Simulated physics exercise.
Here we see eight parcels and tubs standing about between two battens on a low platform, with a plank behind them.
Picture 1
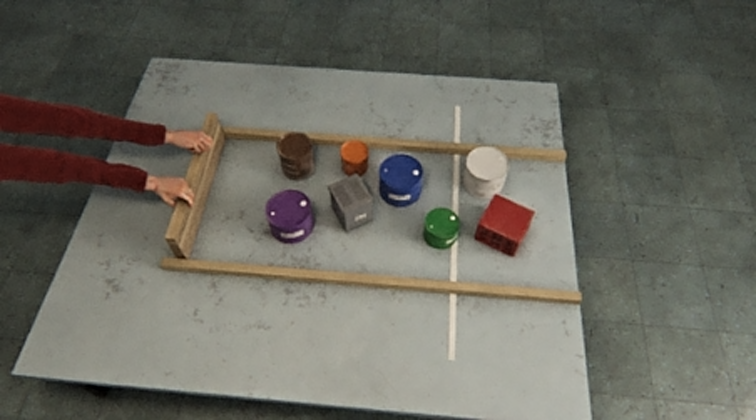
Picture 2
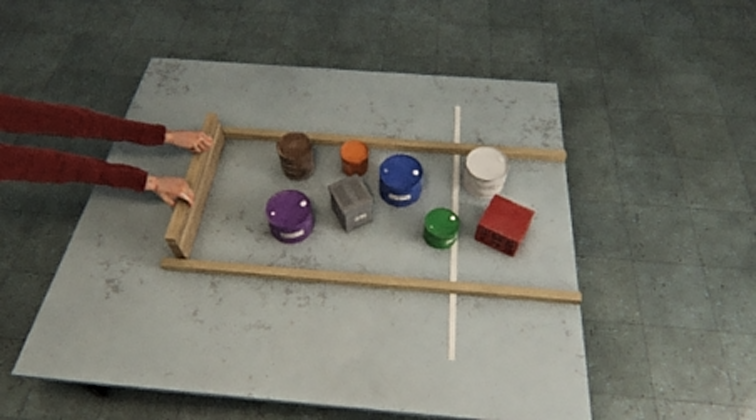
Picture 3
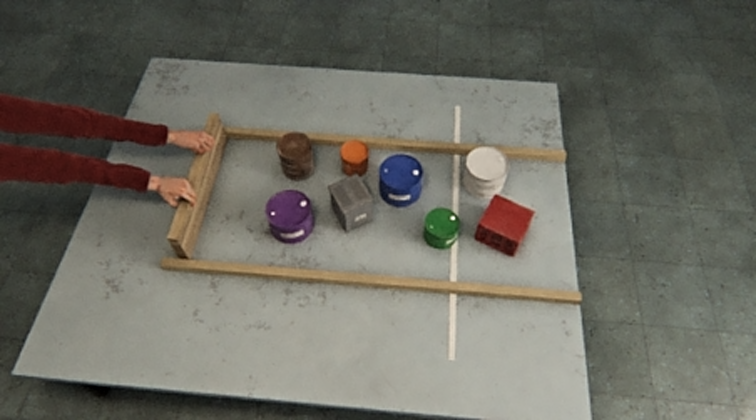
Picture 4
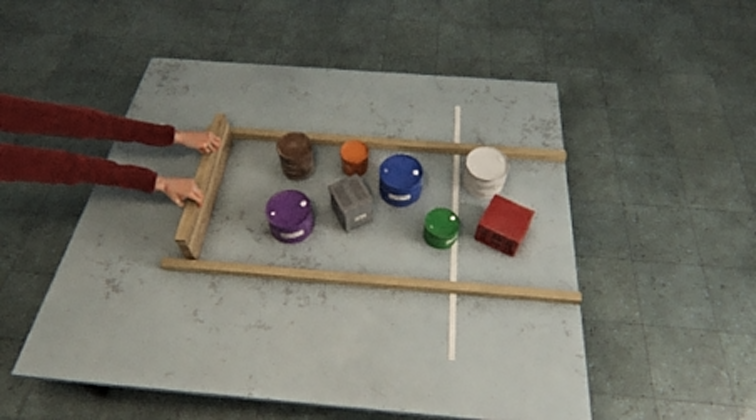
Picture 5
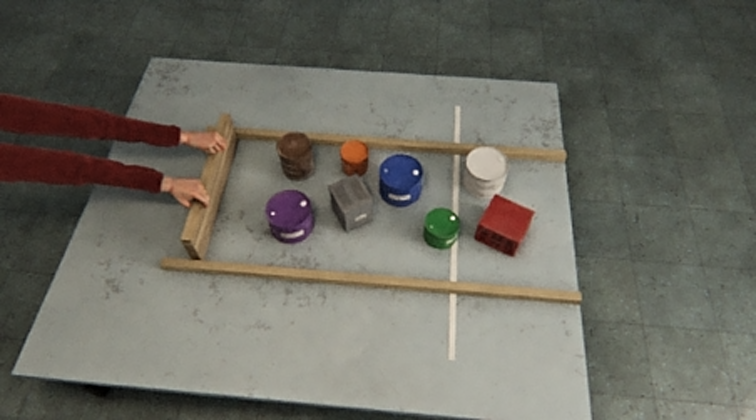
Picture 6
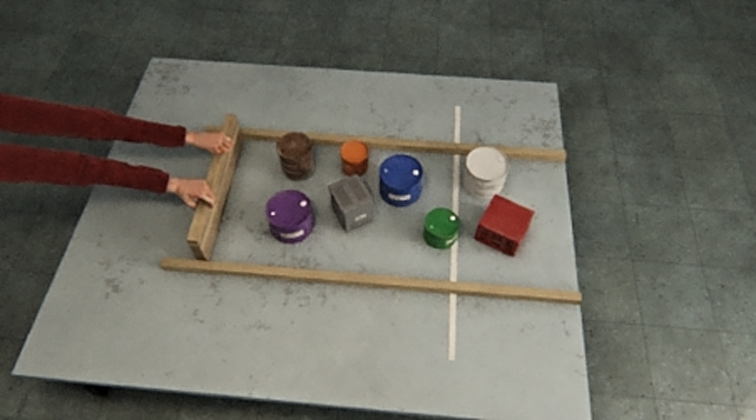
A wooden plank, pushed by two hands, slides slightly right toward tubs and boxes standing still.
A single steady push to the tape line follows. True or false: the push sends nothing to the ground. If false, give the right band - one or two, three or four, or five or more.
True.
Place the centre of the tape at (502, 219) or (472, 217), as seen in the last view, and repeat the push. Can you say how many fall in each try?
The first try gives 1, the second gives 0.
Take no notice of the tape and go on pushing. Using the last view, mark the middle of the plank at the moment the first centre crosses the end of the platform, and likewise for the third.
At the first moment about (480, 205), at the next about (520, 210).
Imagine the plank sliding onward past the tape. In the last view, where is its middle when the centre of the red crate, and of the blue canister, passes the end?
Middle: Roughly (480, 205); roughly (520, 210).
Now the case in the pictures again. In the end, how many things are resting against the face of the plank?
I count 3 of them.
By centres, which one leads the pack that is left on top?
The red crate, that one.
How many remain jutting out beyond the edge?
My count gives 0.
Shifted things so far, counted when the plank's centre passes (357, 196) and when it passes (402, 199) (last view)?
Tally at point one: 5; at point two: 7.
Soon after, none off yet; red crate at rest near (504, 225); white canister at rest near (486, 173); green canister at rest near (441, 229).
In the end, the number that fall off is zero.
